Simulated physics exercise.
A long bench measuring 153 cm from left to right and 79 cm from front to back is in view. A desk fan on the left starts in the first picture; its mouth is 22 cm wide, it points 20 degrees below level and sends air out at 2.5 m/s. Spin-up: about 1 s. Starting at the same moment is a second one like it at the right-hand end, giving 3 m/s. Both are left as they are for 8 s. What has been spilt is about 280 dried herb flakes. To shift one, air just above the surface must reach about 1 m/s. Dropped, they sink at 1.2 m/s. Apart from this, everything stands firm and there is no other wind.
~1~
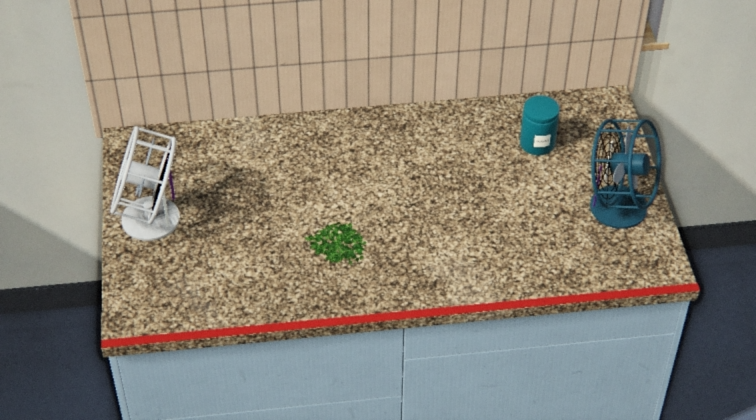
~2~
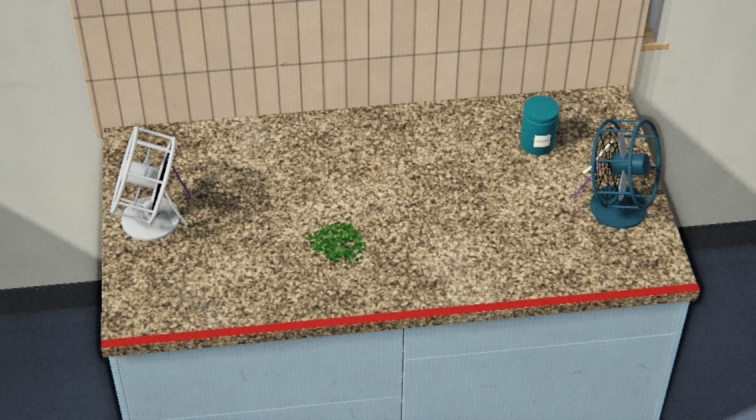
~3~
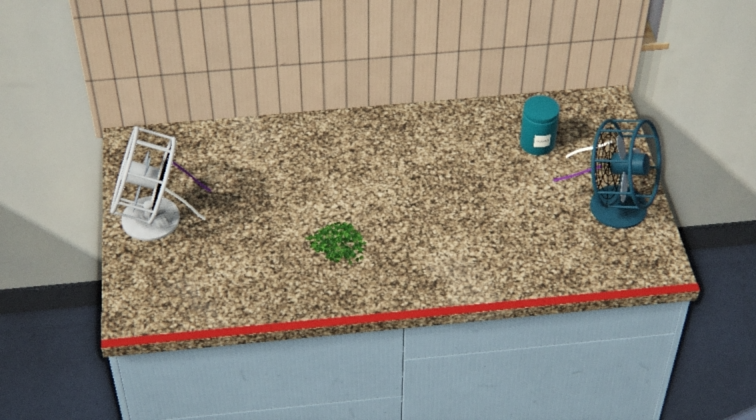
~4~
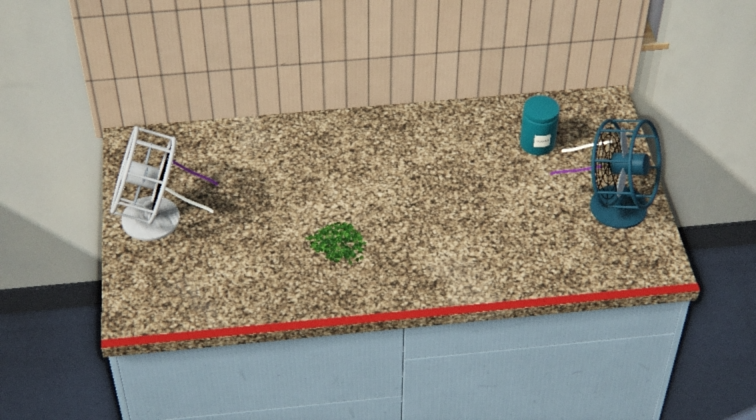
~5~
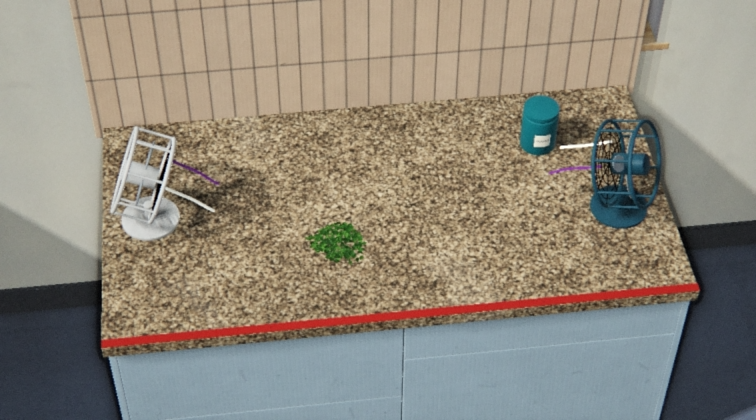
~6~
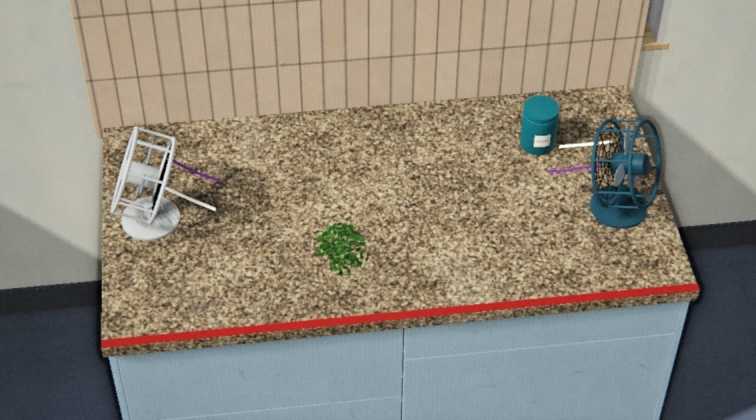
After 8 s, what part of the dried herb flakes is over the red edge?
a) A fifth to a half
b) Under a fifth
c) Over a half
Option c: Over a half.
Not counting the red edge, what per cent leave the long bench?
It comes out at some 0 %.
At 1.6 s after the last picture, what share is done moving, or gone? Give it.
The share is about 100 %.
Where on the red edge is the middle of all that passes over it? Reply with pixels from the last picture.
At roughly pixel (404, 319).
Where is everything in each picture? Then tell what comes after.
In the first picture, the middle of the dried herb flakes is near (338, 243), none has stirred yet, the mouth of the desk fan is at (144, 175) and that of the second one at (627, 164).
In the second picture, the middle of the dried herb flakes is near (338, 240), none has stirred yet and the red edge is centred on (406, 319).
In the third picture, the middle of the dried herb flakes is near (338, 240), none has stirred yet and the top of a jar is at (542, 107).
In the fourth picture, the middle of the dried herb flakes is near (338, 240) and none has stirred yet.
In the fifth picture, the middle of the dried herb flakes is near (338, 240) and none has stirred yet.
In the sixth picture, the middle of the dried herb flakes is near (343, 247), the farthest in sight from the desk fan is at (367, 259) and about 30 % have left their places.
Then, 0.7 s after the last picture, 8 % are still on the top, 92 % are over the red edge.
Then, 1.6 s after the last picture, 0 % are still on the top, 100 % are over the red edge.
Then, 3.5 s after the last picture, 0 % are still on the top, 100 % are over the red edge.
Then, 7.1 s after the last picture, at the end, 100 % are over the red edge.
